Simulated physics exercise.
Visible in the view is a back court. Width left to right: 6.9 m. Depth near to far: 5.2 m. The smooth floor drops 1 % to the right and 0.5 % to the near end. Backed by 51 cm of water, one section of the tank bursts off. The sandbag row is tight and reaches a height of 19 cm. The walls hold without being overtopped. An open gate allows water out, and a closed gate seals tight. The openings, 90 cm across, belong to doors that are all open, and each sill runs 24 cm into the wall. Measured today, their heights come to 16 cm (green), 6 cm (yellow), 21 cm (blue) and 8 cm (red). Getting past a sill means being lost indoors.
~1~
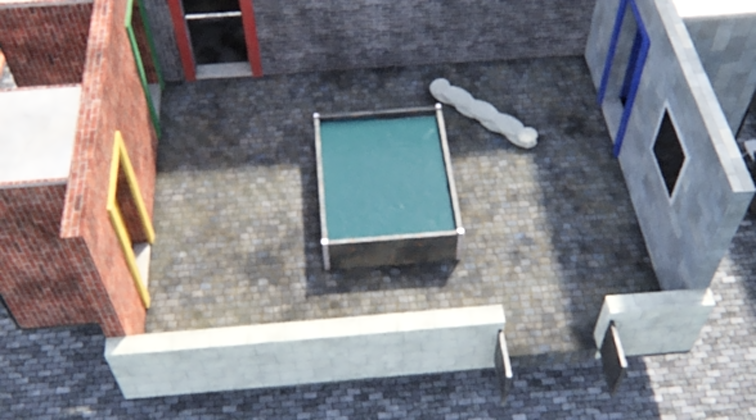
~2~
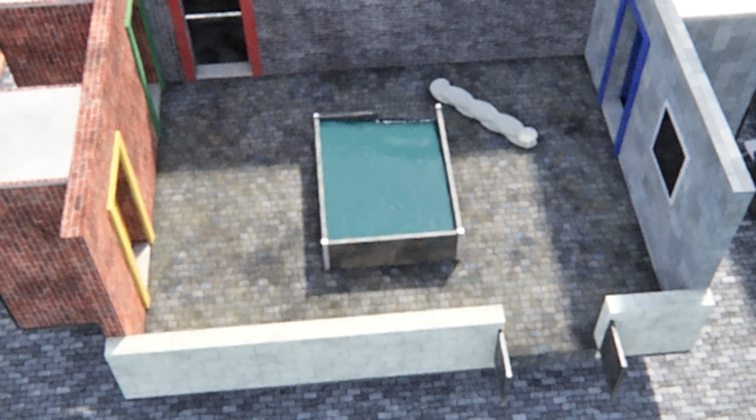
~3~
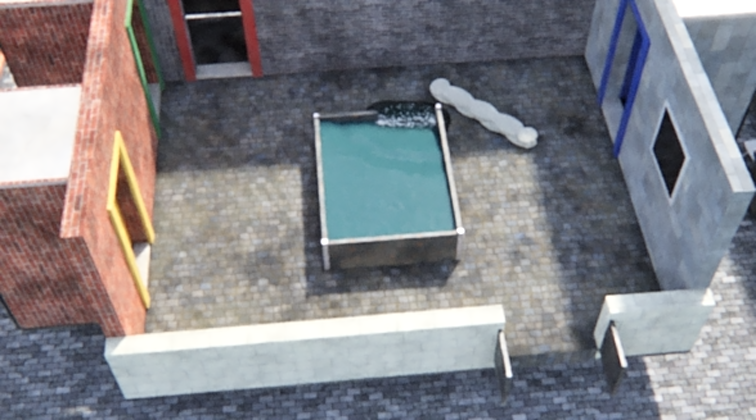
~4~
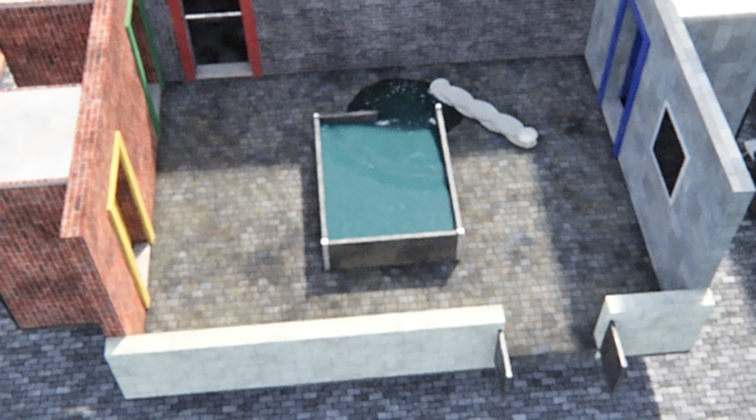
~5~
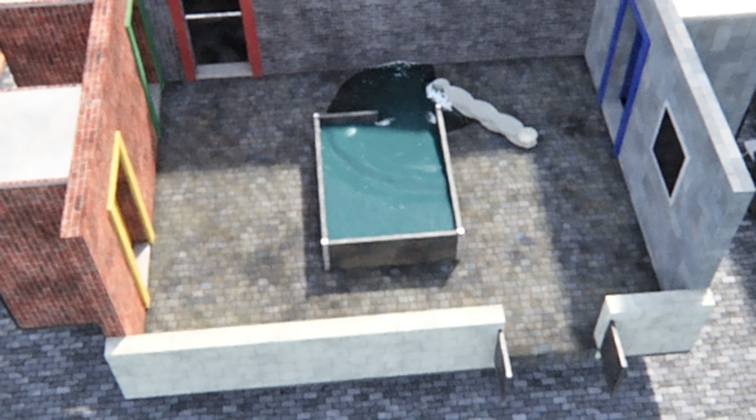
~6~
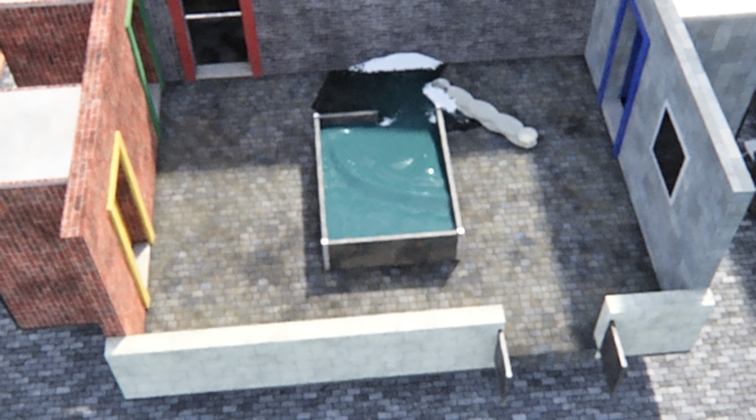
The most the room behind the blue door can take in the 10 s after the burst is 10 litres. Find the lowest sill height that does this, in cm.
The lowest height is about 8 cm.
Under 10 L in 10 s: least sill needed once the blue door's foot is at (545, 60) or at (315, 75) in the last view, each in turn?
You'd want about 8.5 cm there first, then about 9.5 cm.
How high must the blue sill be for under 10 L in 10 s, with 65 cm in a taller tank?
About 11.0 centimetres.
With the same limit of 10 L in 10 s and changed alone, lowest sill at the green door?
Green: 13.5 cm.
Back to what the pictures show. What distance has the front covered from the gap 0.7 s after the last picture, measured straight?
It gets close to 2.6 metres out.
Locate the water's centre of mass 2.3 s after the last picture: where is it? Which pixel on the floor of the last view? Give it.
(393, 156), roughly.
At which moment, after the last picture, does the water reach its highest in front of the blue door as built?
Peak: Close to 2.8 s.
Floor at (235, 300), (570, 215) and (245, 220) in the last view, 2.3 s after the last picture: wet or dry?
So the three spots come out spared, swamped, spared, in that order.
Then, 0.7 s after the last picture water covers 10 % of the floor, deepest (37 cm) near (409, 72); it has not reached the blue door.
Then, 2.3 s after the last picture water covers 45 % of the floor, deepest (28 cm) near (398, 73); 8 cm at the blue door, 0 litres in over its 21 cm sill.
Then, 9.3 s after the last picture water covers 90 % of the floor, deepest (11 cm) near (471, 295); 6 cm at the blue door, 0 litres in over its 21 cm sill.
At the blue door as built, the water peaked near 11 cm, 2.7 s after the last picture.
Run again over the same 10 s with other heights there, 18 litres in over 7 cm, 3 litres over 10 cm. The limit of 10 litres is kept from about 8 cm up.
